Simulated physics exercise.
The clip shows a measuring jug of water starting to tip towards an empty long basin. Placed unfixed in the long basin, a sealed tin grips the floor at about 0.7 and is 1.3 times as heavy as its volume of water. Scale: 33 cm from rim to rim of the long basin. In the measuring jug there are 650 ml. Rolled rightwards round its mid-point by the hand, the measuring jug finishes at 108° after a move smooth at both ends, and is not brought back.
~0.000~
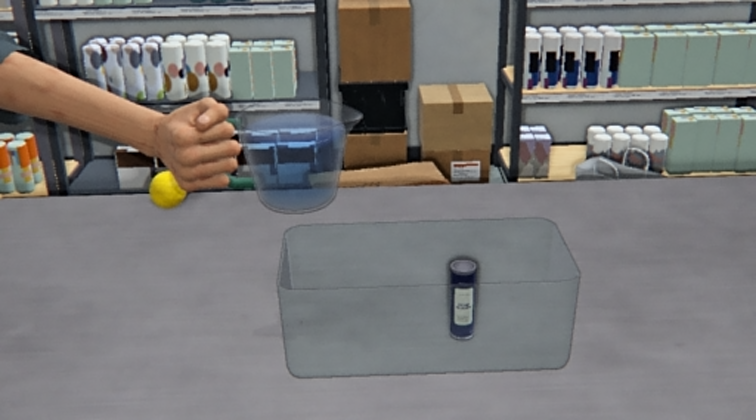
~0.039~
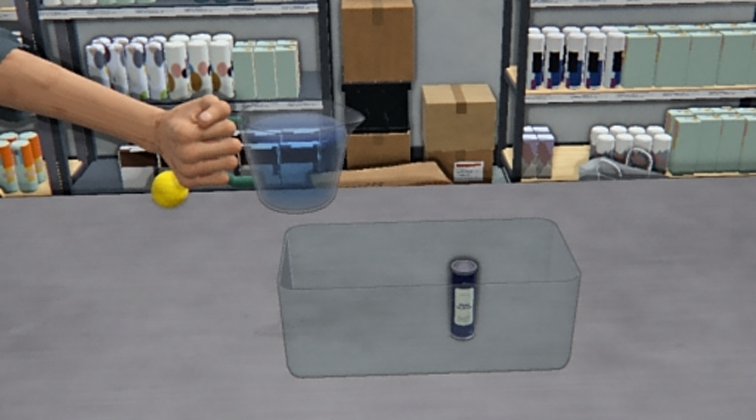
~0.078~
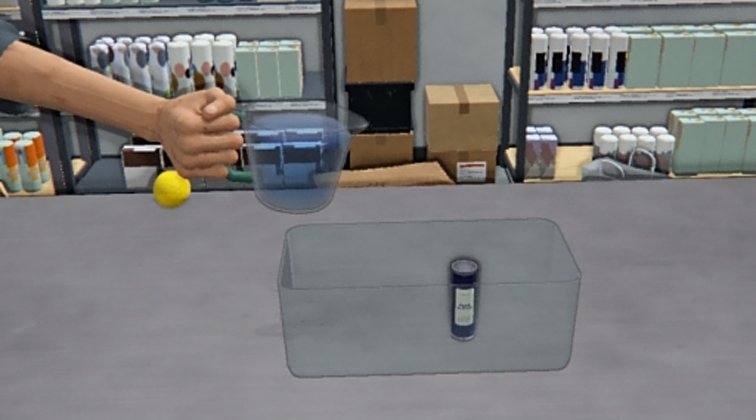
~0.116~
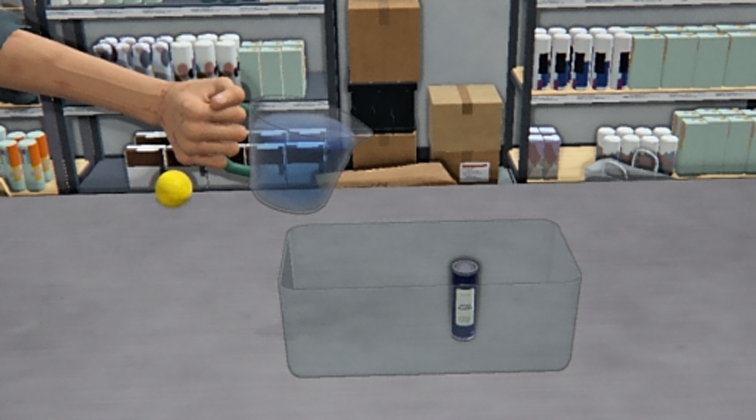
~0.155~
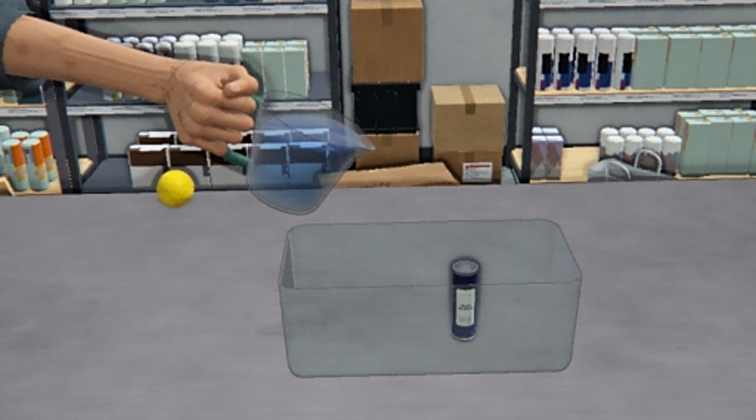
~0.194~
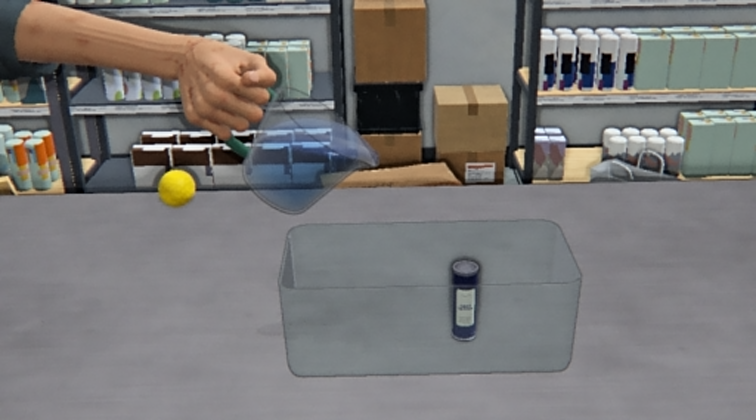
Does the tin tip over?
It does not tip.
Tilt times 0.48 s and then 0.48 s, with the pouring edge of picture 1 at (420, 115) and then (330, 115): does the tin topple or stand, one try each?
Try 1: Tipped over; try 2: Still standing.
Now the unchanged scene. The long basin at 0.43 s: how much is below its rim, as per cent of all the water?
I reckon close to 46 percent of it.
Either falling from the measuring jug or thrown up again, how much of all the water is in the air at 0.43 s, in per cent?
Near 24 per cent of it all.
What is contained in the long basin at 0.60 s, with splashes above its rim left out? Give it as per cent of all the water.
I reckon close to 92 per cent.
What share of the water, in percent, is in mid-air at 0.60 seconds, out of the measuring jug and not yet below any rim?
About 5 per cent.
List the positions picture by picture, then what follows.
Tilt 0°; pouring edge (363, 115); surface from (243, 128) to (346, 125); the long basin's rim runs from (282, 257) to (566, 248); the tin's top is at (463, 269), in the first picture.
Tilt 2°; pouring edge (365, 117); surface from (245, 127) to (348, 126), in the second picture.
Tilt 7°; pouring edge (369, 123); surface from (248, 125) to (351, 129), in the third picture.
Tilt 15°; pouring edge (374, 133); surface from (253, 124) to (357, 134), in the fourth picture.
Tilt 25°; pouring edge (377, 147); surface from (257, 127) to (365, 138), in the fifth picture.
Tilt 38°; pouring edge (378, 164); surface from (252, 144) to (369, 151); 2 per cent is over the edge, in the sixth picture.
Then, 0.43 s in, the tilt is 105° and 29 per cent is still to pour; the tin stands where it began.
Then, 0.60 s in, the tilt is 108° and 2 per cent is still to pour; the tin stands where it began.
Then, 0.78 s in, the tilt is 108° and 0 per cent is still to pour; the tin stands where it began.
Then, 0.98 s in, the tilt is 108° and 0 per cent is still to pour; the tin stands where it began.
Finally, the tin stands where it began.
